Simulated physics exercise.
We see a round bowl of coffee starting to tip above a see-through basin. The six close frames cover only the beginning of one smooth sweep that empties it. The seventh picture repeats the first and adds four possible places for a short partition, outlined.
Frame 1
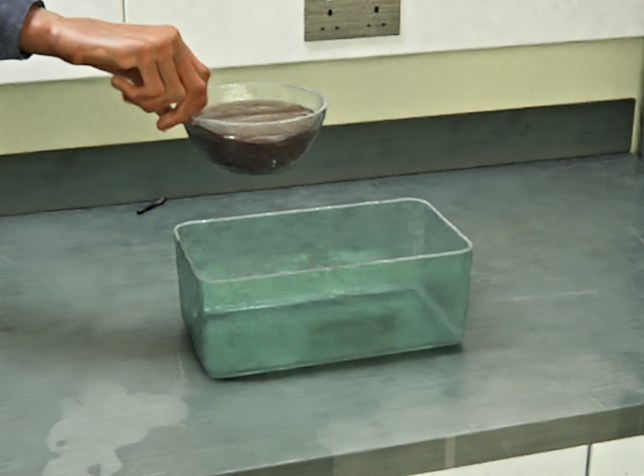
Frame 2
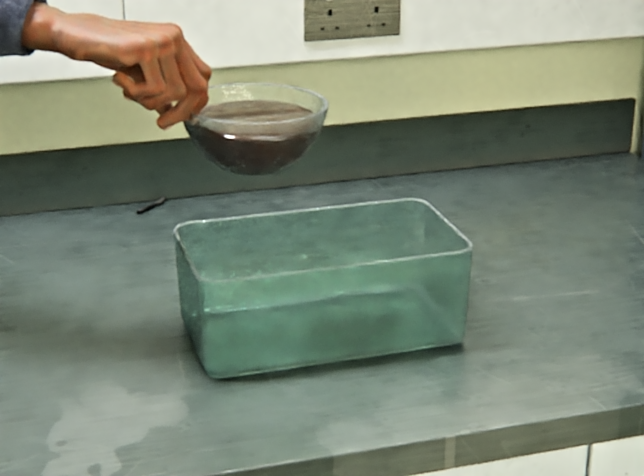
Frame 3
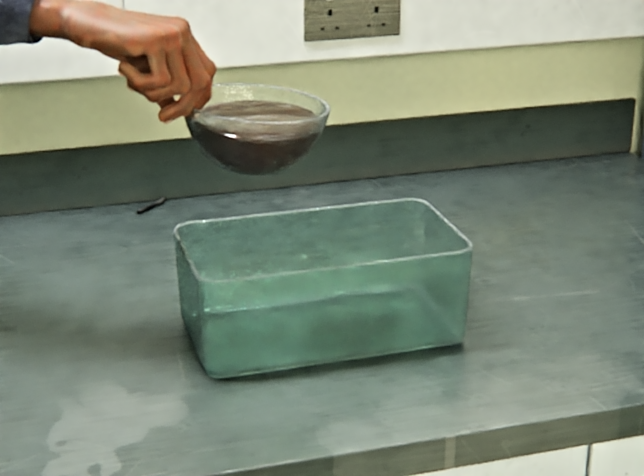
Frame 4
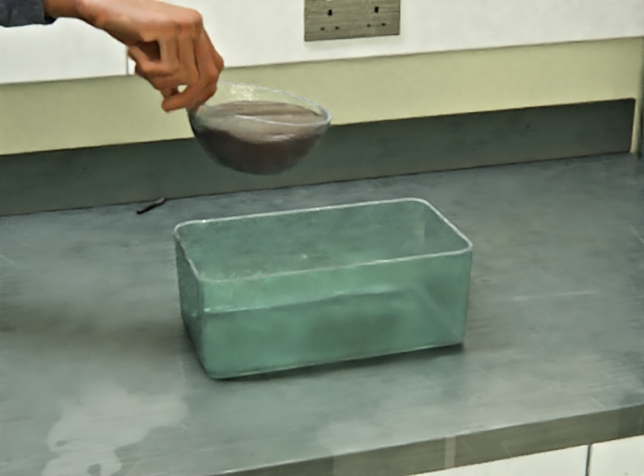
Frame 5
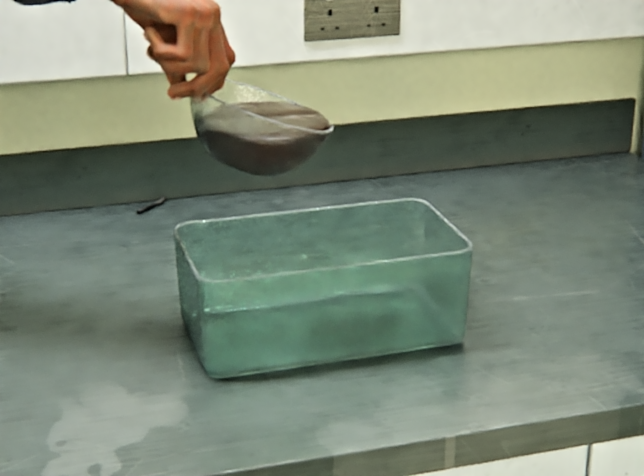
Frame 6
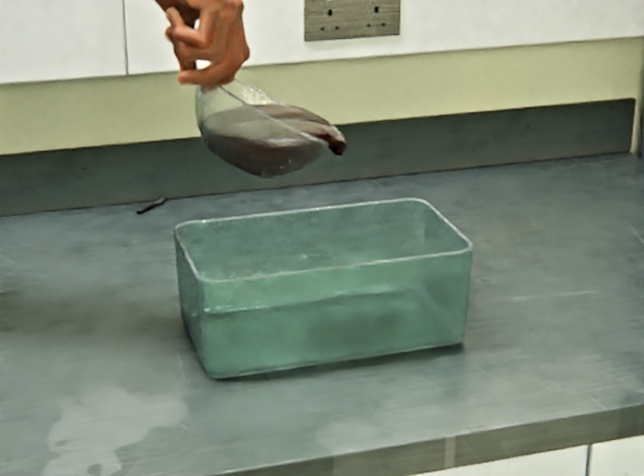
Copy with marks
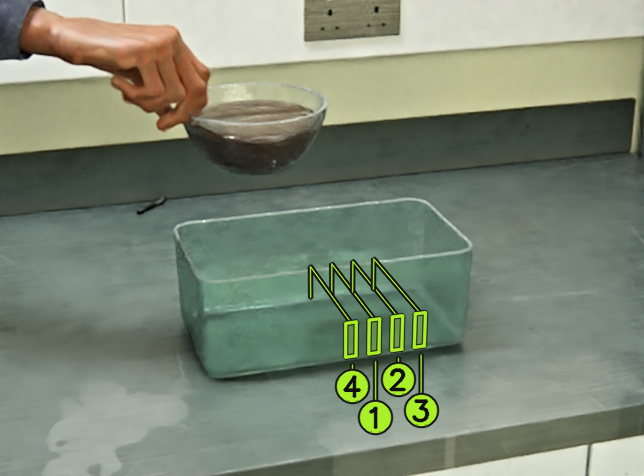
A hand at the upper left holds a clear round bowl of dark brown coffee above a see-through, green-tinted rectangular basin. The basin sits on a grey worktop, seen from slightly above by a still camera, with a pale wall, white panels and a metal socket plate behind. The hand rises and shifts right, tilting the bowl rightward until coffee slides just over its lip.
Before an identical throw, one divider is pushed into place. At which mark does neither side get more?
2 beats the others.
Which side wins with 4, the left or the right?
The right one.
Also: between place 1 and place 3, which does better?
The answer is 1.
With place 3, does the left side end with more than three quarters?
Yes.
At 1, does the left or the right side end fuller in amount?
The right one.
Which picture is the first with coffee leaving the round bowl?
In picture 5.
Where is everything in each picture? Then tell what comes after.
Upright, lip at (322, 96); basin from (204, 375) to (463, 338); nothing has left yet, in the first picture.
Upright, lip at (322, 98); nothing has left yet, in the second picture.
Tipped about 5°, lip at (324, 103); nothing has left yet, in the third picture.
Tipped about 12°, lip at (326, 110); nothing has left yet, in the fourth picture.
Tipped about 21°, lip at (327, 121); coffee is over the lip, down to (327, 121), in the fifth picture.
Tipped about 31°, lip at (327, 134); coffee is over the lip, down to (333, 148), in the sixth picture.
On the marked copy, 1 at (375, 361); 2 at (398, 357); 3 at (421, 354); 4 at (352, 364).
With 1, about 27 % ends left of the wall and 73 % right of it.
With 2, about 55 % ends left of the wall and 44 % right of it.
With 3, about 90 % ends left of the wall and 8 % right of it.
With 4, about 12 % ends left of the wall and 87 % right of it.
